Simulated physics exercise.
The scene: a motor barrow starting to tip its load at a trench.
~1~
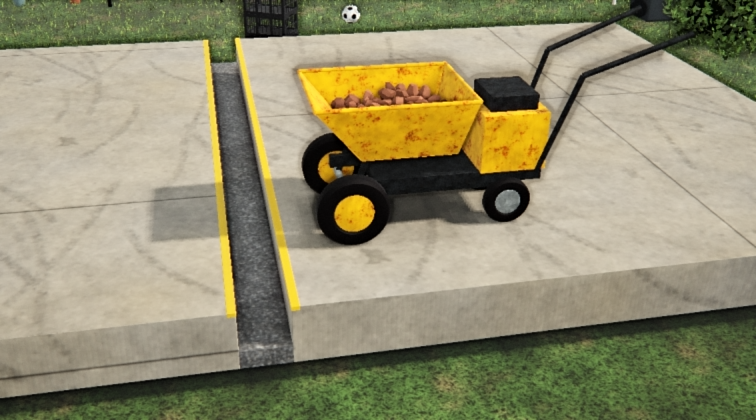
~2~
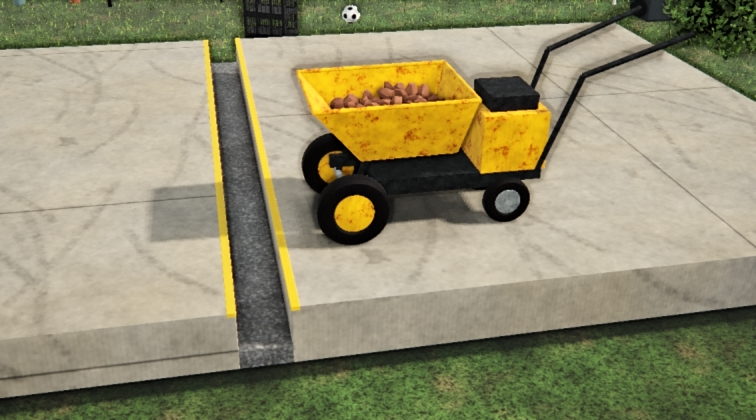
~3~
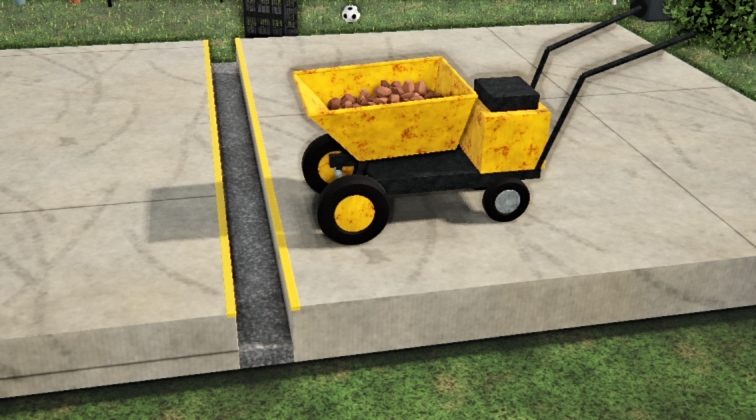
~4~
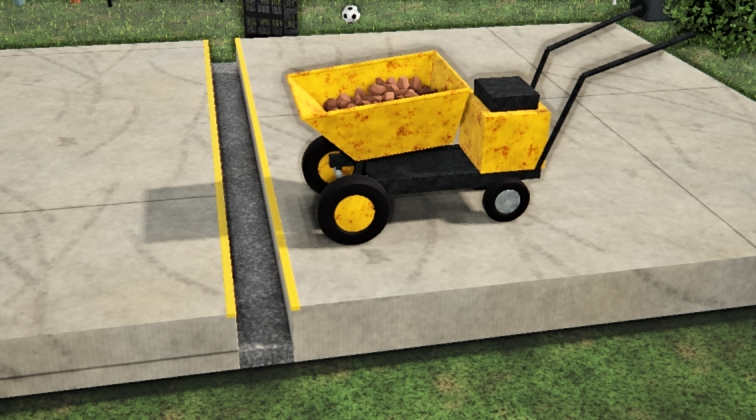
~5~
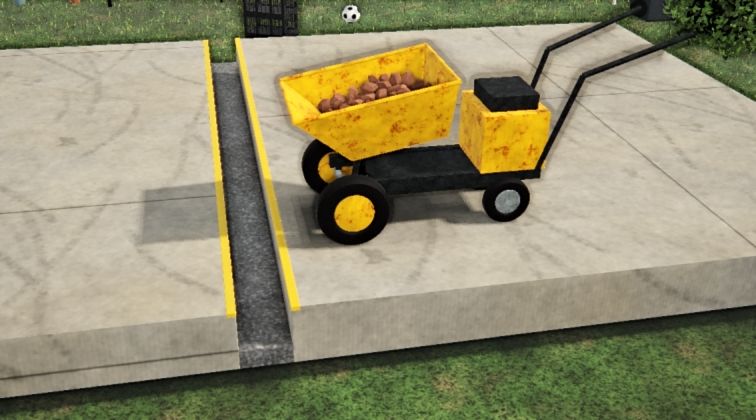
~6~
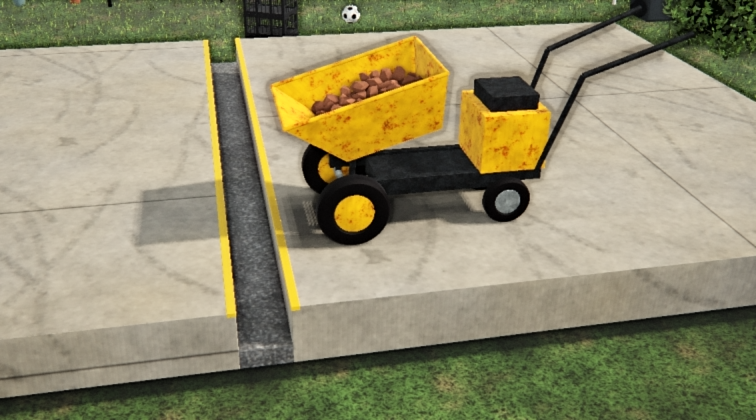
Yellow skip of a motor barrow, loaded with brown lumps, sitting level and then tilting forward to the left beside a narrow trench.
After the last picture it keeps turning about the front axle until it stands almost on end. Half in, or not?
The trench takes only the smaller part.
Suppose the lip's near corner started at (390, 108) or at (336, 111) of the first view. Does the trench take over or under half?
One: Above a half. Two: Over half.
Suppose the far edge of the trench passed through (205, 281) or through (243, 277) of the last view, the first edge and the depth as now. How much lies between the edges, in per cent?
Roughly 70 per cent, and 0 per cent.
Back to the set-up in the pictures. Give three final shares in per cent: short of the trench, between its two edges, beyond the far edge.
Short near 0; between near 15; beyond near 70.
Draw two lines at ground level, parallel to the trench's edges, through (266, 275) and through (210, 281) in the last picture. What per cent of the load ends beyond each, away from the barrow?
The first gives 80 %, the second 50 %.
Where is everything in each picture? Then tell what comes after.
Lip of the skip near (316, 113), level; top of the load near (398, 105), lumps of rubble; first edge of the trench near (288, 272); far edge near (228, 278), the trench under half as wide as the skip, and about as deep as wide, in the first picture.
Lip of the skip near (314, 113), level; top of the load near (409, 108), in the second picture.
Lip of the skip near (310, 115), tipped barely; top of the load near (406, 106), in the third picture.
Lip of the skip near (303, 118), tipped a little; top of the load near (413, 107), in the fourth picture.
Lip of the skip near (295, 123), tipped a little; top of the load near (409, 96), in the fifth picture.
Lip of the skip near (285, 130), tipped clearly; top of the load near (390, 86); first edge of the trench near (288, 272); far edge near (228, 278), in the sixth picture.
Shortly afterwards, skip tipped steeply; the whole lot in the skip.
Next, skip tipped right over; the bulk in the skip; only a few in or heaped over the trench; near a quarter beyond it.
Some moments later, skip tipped right over; near a quarter in the skip; a little in or heaped over the trench; near two thirds beyond it.
In the end, skip tipped right over; a little in the skip; a little in or heaped over the trench; near two thirds beyond it.
